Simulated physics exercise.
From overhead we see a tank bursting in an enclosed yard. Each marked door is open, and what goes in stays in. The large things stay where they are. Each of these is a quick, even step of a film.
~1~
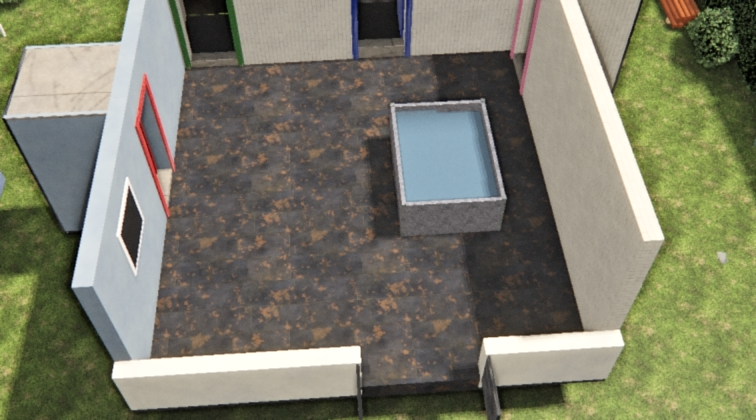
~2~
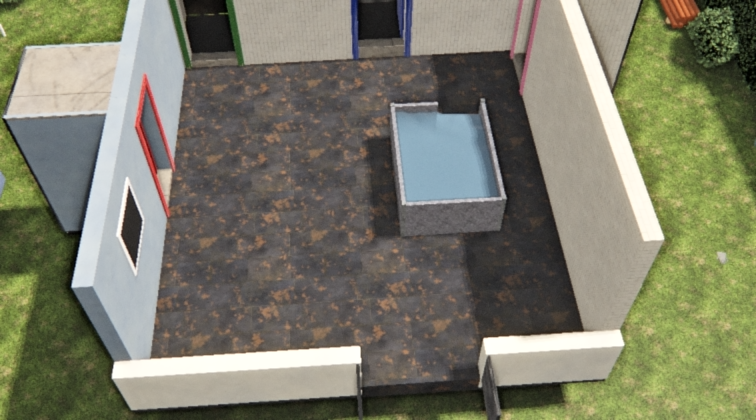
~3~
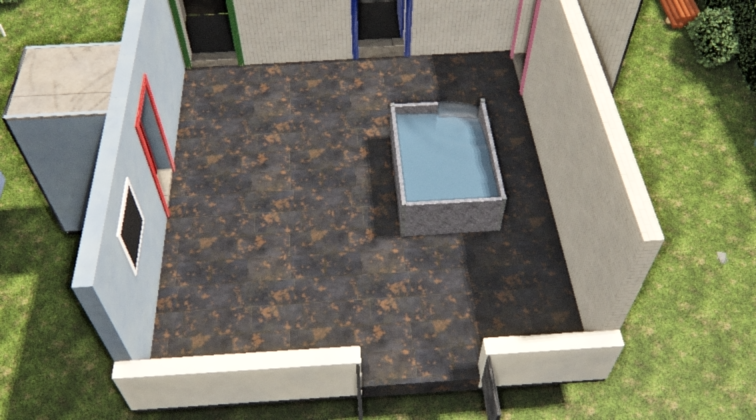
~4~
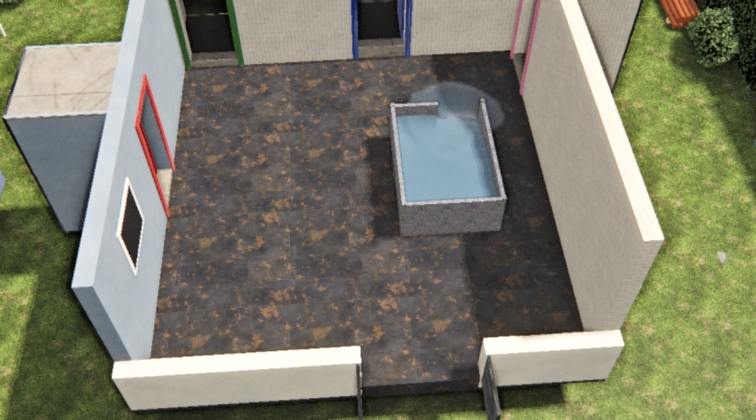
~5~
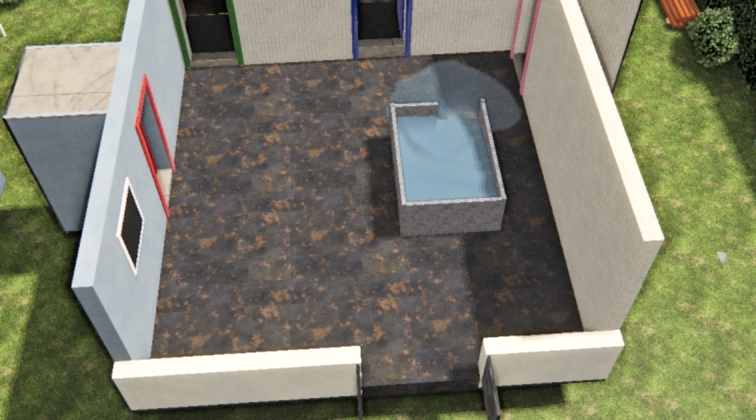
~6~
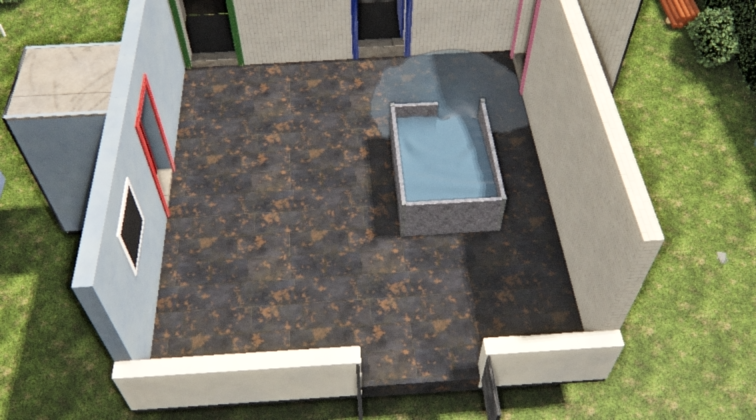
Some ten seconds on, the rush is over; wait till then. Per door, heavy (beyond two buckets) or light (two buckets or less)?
Outcome: Red door: Two buckets at most; green door: Two buckets at most; blue door: Two buckets at most; pink door: Above two buckets.
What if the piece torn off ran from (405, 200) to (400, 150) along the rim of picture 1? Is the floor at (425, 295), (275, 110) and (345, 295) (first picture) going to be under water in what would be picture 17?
So: Spared, then spared, then wetted.
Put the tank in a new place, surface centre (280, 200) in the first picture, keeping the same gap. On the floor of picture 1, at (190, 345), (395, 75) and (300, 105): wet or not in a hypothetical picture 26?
In the order asked: Not reached, reached by the flood, reached by the flood.
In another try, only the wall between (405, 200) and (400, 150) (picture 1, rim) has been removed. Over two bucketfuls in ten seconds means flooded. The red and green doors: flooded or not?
Check - red: Comes out above; green: Comes out below.
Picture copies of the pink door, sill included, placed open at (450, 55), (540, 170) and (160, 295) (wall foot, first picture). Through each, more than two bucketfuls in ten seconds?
Exceeds the limit; falls short; falls short.
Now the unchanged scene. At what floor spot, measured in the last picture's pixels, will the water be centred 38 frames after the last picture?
The spot I would choose is (376, 142).
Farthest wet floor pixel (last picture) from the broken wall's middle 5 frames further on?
Somewhere close to (315, 62).
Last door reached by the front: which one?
It's the red door.
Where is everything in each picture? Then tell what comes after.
In the first frame, still water in the open tank at (445, 153).
In the second frame, the front is at a hidden place, out from the gap on the open tank's far side.
In the third frame, the front is at a hidden place, out from the gap on the open tank's far side.
In the fourth frame, water pours out on the open tank's far side and has run to (452, 84).
In the fifth frame, the front is at (457, 64), out from the gap on the open tank's far side.
In the sixth frame, the front is at (473, 53), out from the gap on the open tank's far side.
A moment on, water covers 15 % of the floor; the red door not reached, the green door not reached, the blue door wet at the sill, nothing in, the pink door wet at the sill, nothing in.
Next, water covers 20 % of the floor; the red door not reached, the green door not reached, the blue door wet at the sill, nothing in, the pink door over two buckets in.
Then, water covers 35 % of the floor; the red door not reached, the green door wet at the sill, nothing in, the blue door wet at the sill, nothing in, the pink door over two buckets in.
Later, water covers 60 % of the floor; the red door wet at the sill, nothing in, the green door wet at the sill, nothing in, the blue door wet at the sill, nothing in, the pink door far over two buckets in.
In the end, water covers 85 % of the floor; the red door wet at the sill, nothing in, the green door wet at the sill, nothing in, the blue door wet at the sill, nothing in, the pink door far over two buckets in.
